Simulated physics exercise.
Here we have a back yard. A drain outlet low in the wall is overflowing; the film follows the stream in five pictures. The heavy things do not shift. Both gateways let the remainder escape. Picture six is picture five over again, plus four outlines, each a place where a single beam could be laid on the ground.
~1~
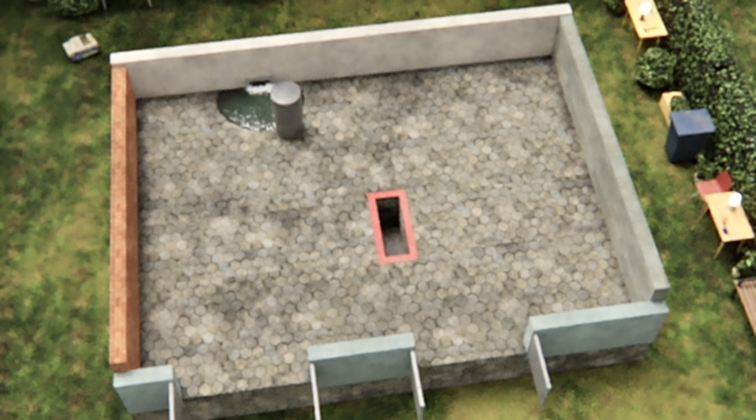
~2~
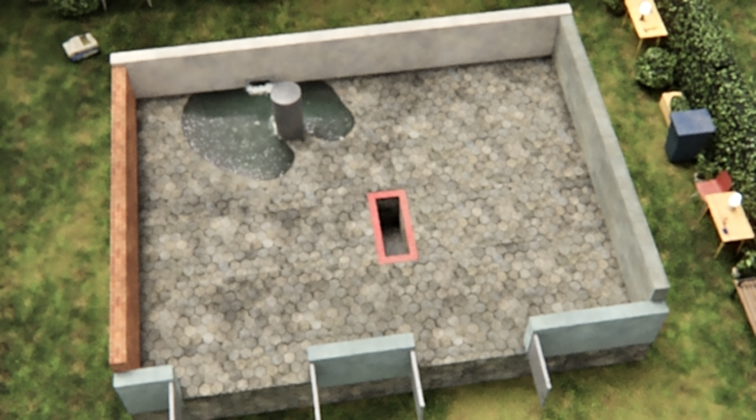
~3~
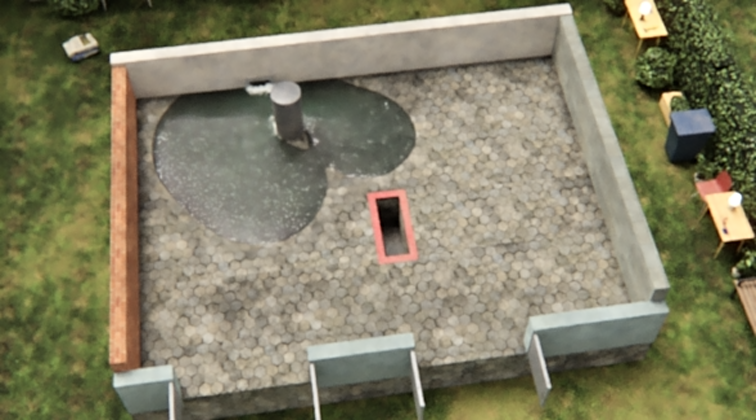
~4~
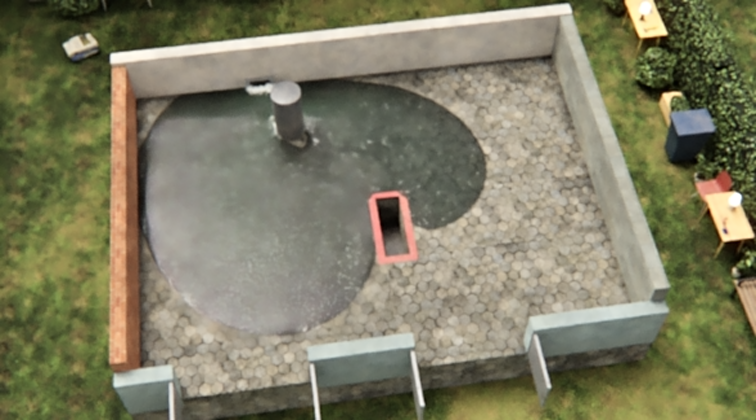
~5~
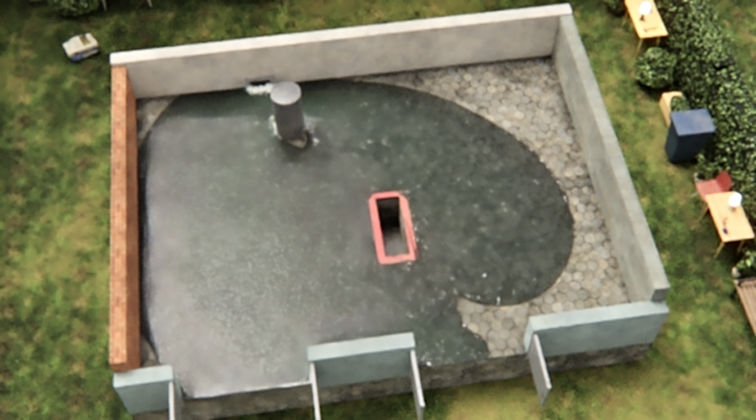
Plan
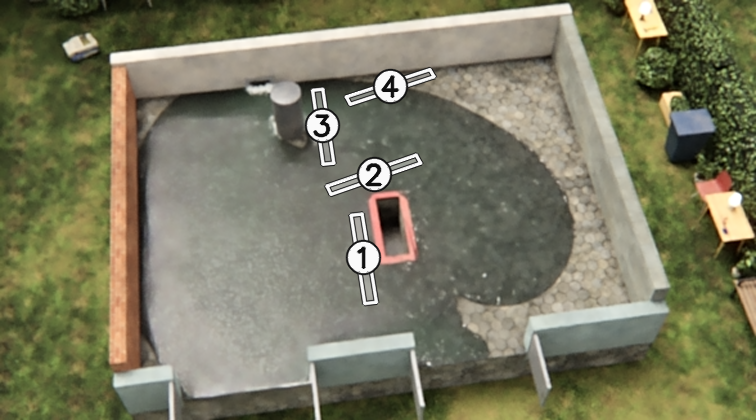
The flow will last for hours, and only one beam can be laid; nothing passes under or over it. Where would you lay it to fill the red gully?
Best: 4.
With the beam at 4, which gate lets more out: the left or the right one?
More leaves on the right.
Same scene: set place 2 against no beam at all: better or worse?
It is worse.
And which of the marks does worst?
Place 2.
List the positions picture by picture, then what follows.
Outfall at (260, 82); red gully at (392, 226); open gate at (468, 348); open gate at (246, 377); front seen at (222, 112), 3 % of the ground wet; red gully still dry, in the first picture.
Front seen at (272, 172), 10 % of the ground wet; red gully still dry, in the second picture.
Front seen at (262, 238), 23 % of the ground wet; red gully still dry, in the third picture.
Front seen at (271, 329), 46 % of the ground wet; red gully taking water, in the fourth picture.
Front seen at (552, 274), 72 % of the ground wet; red gully taking water, in the fifth picture.
On the marked copy, 1 from (370, 302) to (356, 214); 2 from (329, 190) to (418, 159); 3 from (328, 163) to (317, 89); 4 from (348, 100) to (432, 73).
With 1, about 9 % of the stream goes into the red gully, about 90 % out by the gates.
With 2, about 3 % of the stream goes into the red gully, about 96 % out by the gates.
With 3, about 7 % of the stream goes into the red gully, about 90 % out by the gates.
With 4, about 12 % of the stream goes into the red gully, about 86 % out by the gates.
